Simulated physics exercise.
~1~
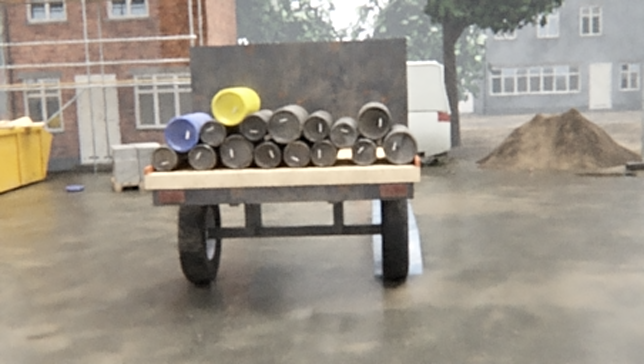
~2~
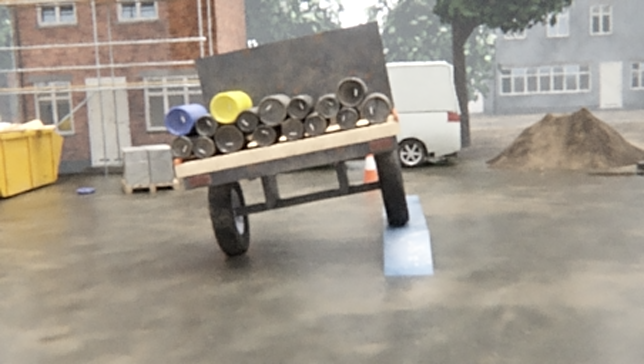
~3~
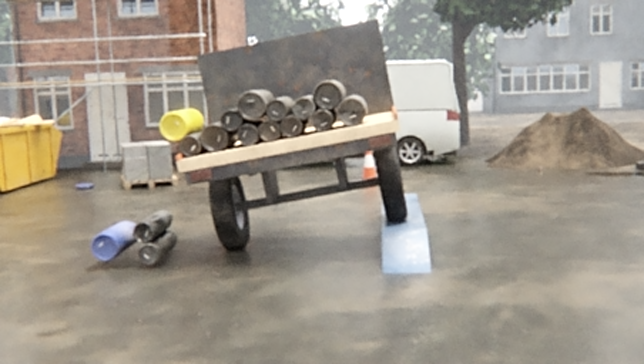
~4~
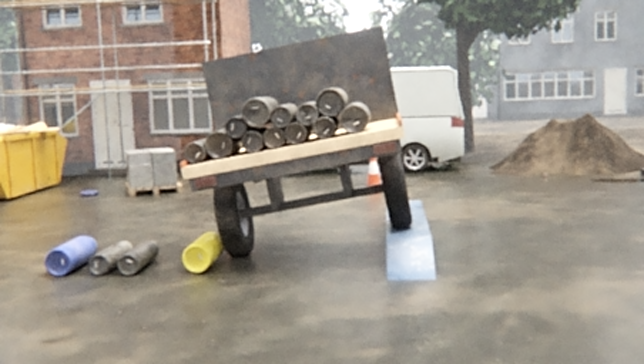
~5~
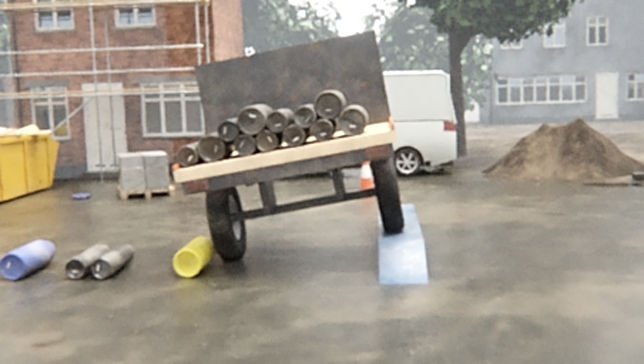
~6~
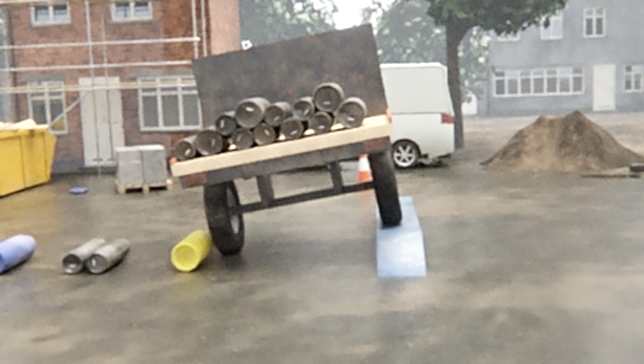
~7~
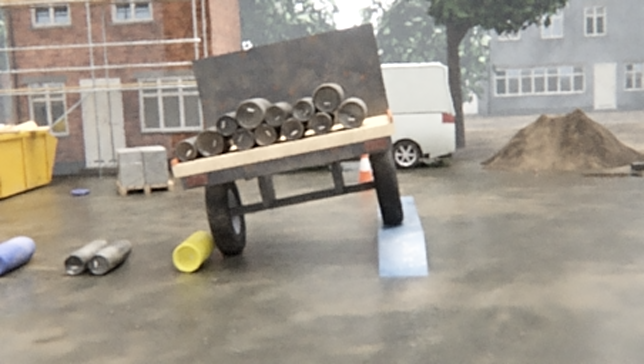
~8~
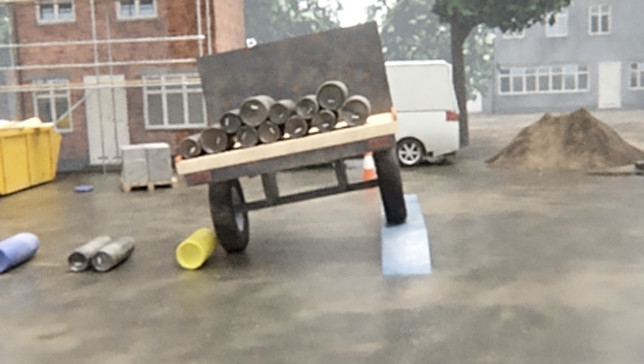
In a wet yard beside brick buildings, a flat trailer stacked with dark, blue and yellow cylinders tilts left as its right wheel climbs a ramp; the blue one and two dark ones drop off the left side, then the yellow, and all four lie on the ground.
